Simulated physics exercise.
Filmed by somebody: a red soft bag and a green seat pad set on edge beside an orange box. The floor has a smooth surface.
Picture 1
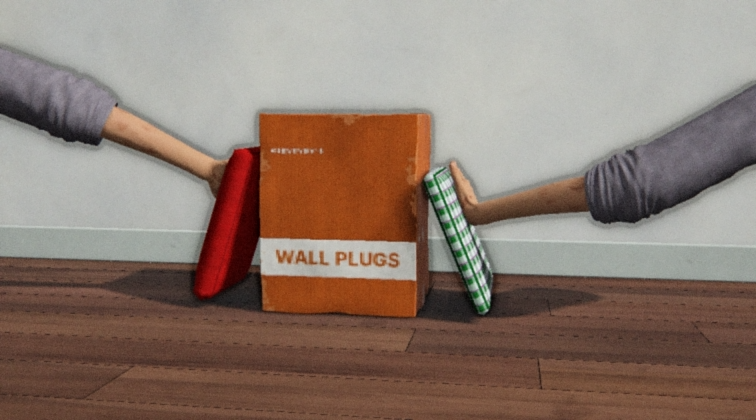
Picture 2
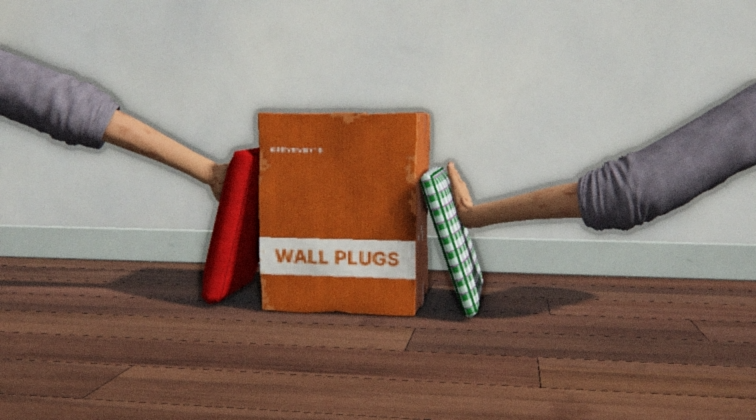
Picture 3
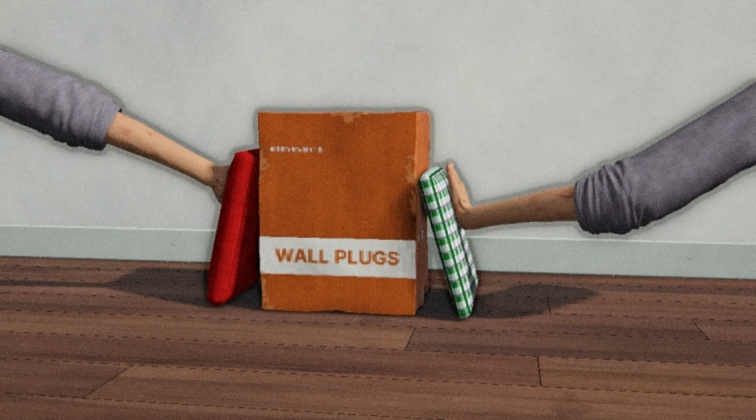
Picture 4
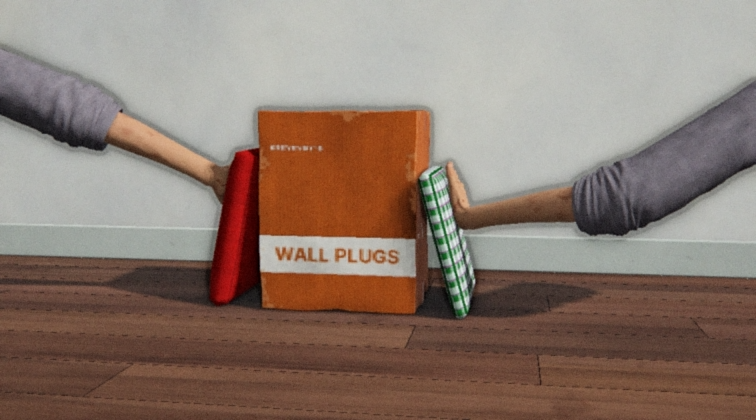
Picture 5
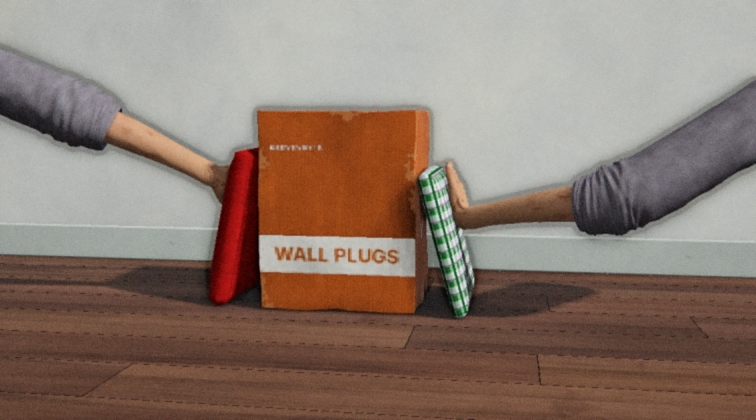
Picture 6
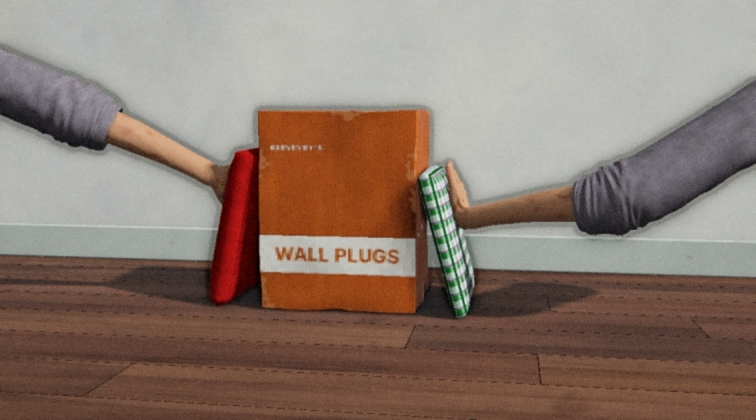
On a wooden floor, two hands press red and green pads slightly inward against an orange box.
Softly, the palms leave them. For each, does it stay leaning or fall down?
Red soft bag: Stays leaning. Green seat pad: Stays leaning.
Then, 0.40 s past the final frame, soft bag still up near (249, 224); seat pad still up near (447, 236).
When it is over, soft bag still up near (249, 224); seat pad still up near (447, 236). The red soft bag remains propped up and the green seat pad keeps leaning.
